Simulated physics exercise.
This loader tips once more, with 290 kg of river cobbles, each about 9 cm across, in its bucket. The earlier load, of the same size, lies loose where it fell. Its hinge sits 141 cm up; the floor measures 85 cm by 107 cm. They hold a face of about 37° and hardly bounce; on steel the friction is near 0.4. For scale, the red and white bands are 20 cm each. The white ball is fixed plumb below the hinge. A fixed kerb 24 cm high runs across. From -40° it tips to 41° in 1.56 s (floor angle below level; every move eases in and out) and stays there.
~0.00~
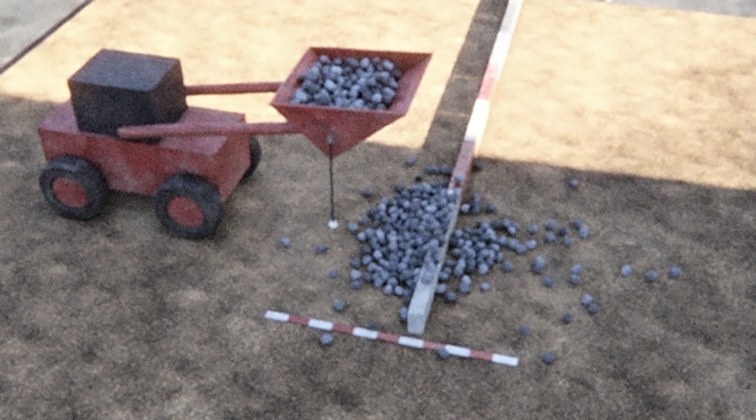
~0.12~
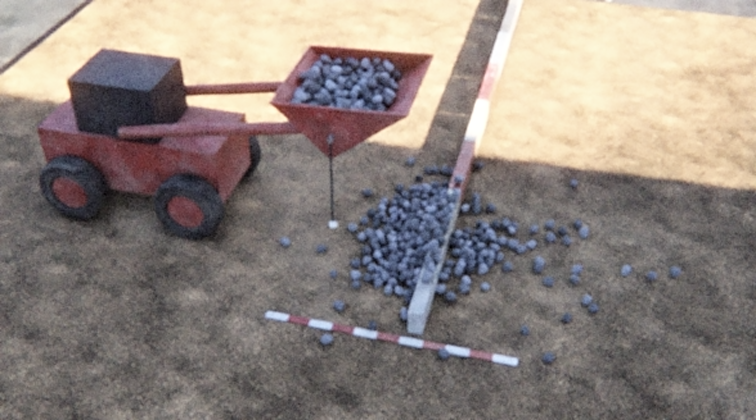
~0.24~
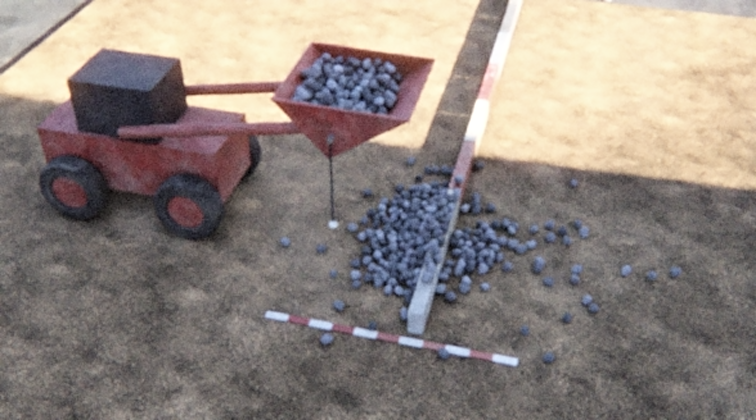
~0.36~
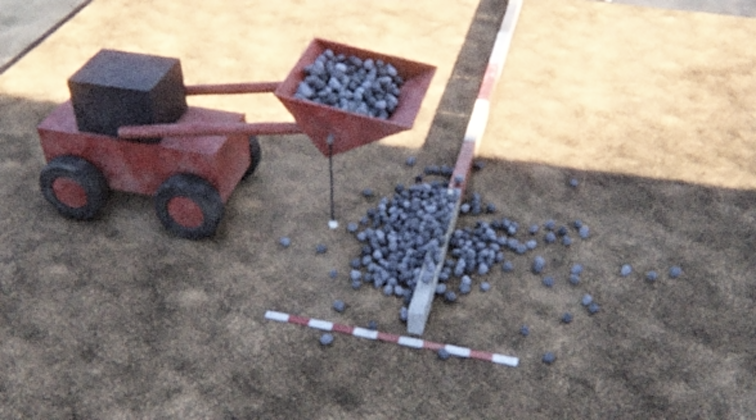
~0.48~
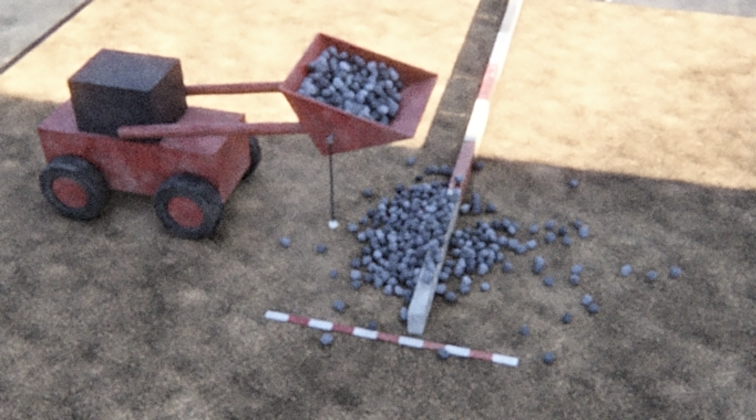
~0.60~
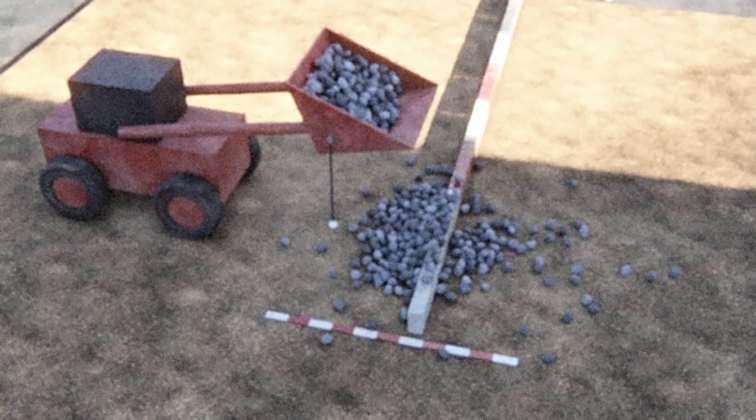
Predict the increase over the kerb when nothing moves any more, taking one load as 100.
About 39 per cent.
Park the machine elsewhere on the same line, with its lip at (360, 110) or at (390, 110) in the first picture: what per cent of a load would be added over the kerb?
First some 0, then 20 per cent.
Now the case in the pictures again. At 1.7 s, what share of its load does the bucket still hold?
It holds some 35 per cent.
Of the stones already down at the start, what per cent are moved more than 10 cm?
Roughly 15 per cent of them.
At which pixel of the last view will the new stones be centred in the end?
Near (426, 233).
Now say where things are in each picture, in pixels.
In the first frame, the bucket is at -40°, its lip at (406, 114); the top of the load is at (344, 75). The earlier load is highest near (442, 225), 30 cm above ground level, 74 % on this side of the kerb, 26 % over the kerb.
In the second frame, the bucket is at -39°, its lip at (407, 116); the top of the load is at (345, 75); the stones move at 0.1 m/s on average.
In the third frame, the bucket is at -35°, its lip at (409, 121); the top of the load is at (335, 73); the stones move at 0.1 m/s on average.
In the fourth frame, the bucket is at -29°, its lip at (411, 128); the top of the load is at (323, 66); the stones move at 0.2 m/s on average.
In the fifth frame, lip at (413, 138), floor tilted -22°, highest stones at (326, 61); the stones move at 0.2 m/s on average.
In the sixth frame, the bucket is at -13°, its lip at (414, 148); the top of the load is at (329, 57); the stones move at 0.3 m/s on average.
After 1.2 s the floor is at 28°; in per cent of one load, 99 in the bucket, 75 on this side of the kerb, 26 over the kerb; the foremost stones are at (609, 275).
After 1.7 s the floor is at 41°; in per cent of one load, 34 in the bucket, 137 on this side of the kerb, 29 over the kerb; the foremost stones are at (609, 275).
After 2.0 s the floor is at 41°; in per cent of one load, 0 in the bucket, 150 on this side of the kerb, 50 over the kerb; the foremost stones are at (609, 275).
After 4.7 s the floor is at 41°; in per cent of one load, 0 in the bucket, 136 on this side of the kerb, 64 over the kerb; the foremost stones are at (610, 265). Net gain over the kerb, 39.
